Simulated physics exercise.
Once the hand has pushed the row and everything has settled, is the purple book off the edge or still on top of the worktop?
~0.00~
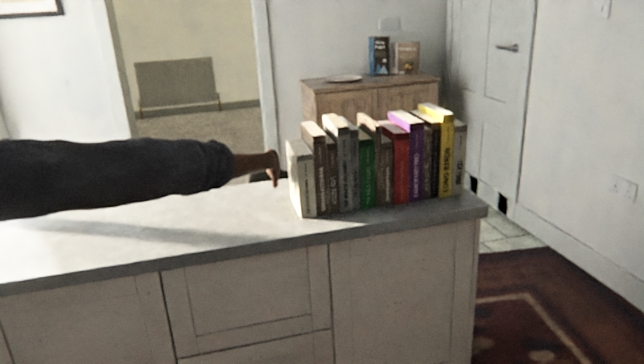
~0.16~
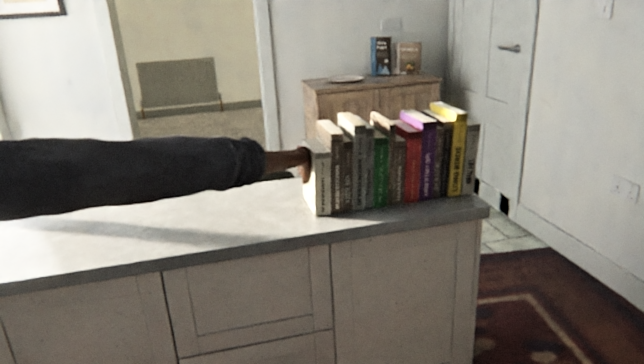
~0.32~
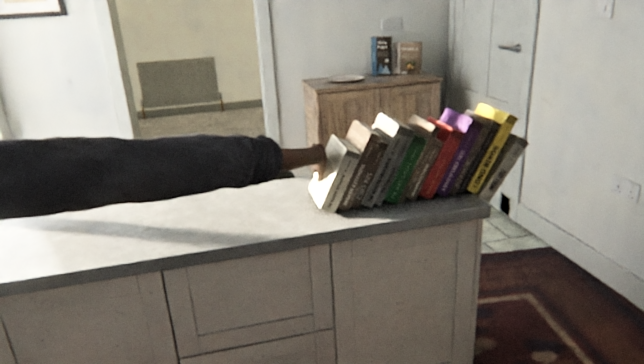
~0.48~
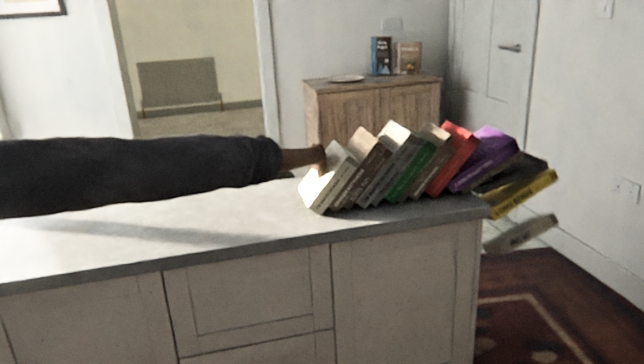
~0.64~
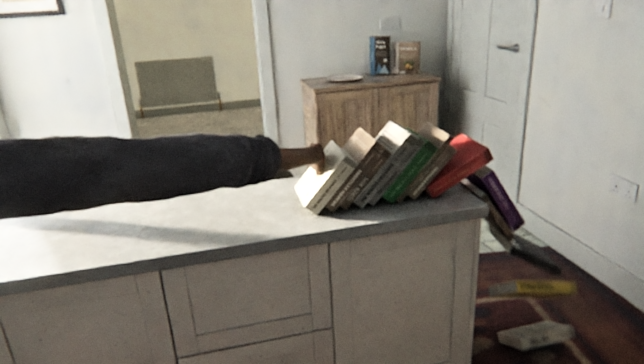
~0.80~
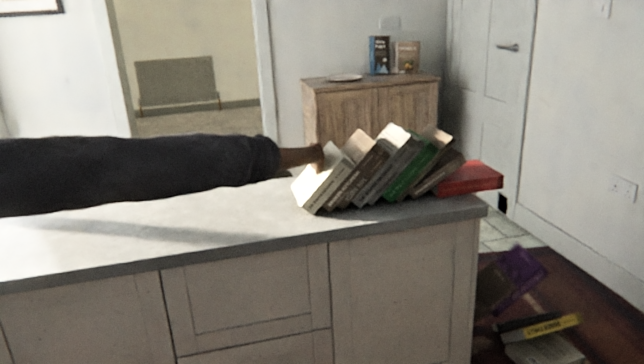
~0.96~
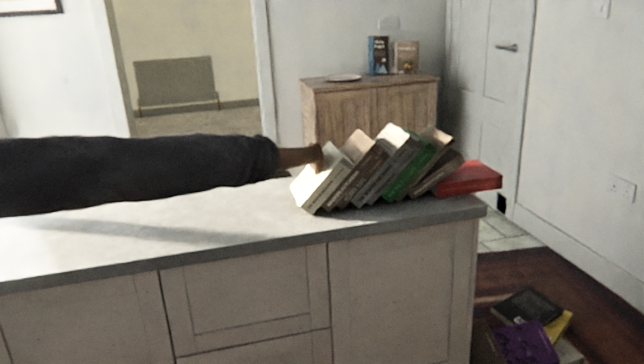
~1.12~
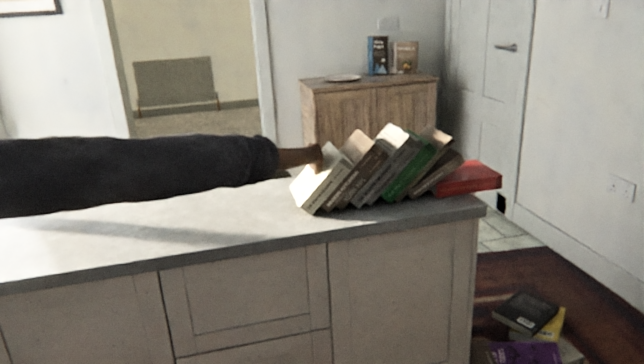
The purple book is off the edge. It tips over the right end of the worktop and ends up on the floor with the other fallen books.
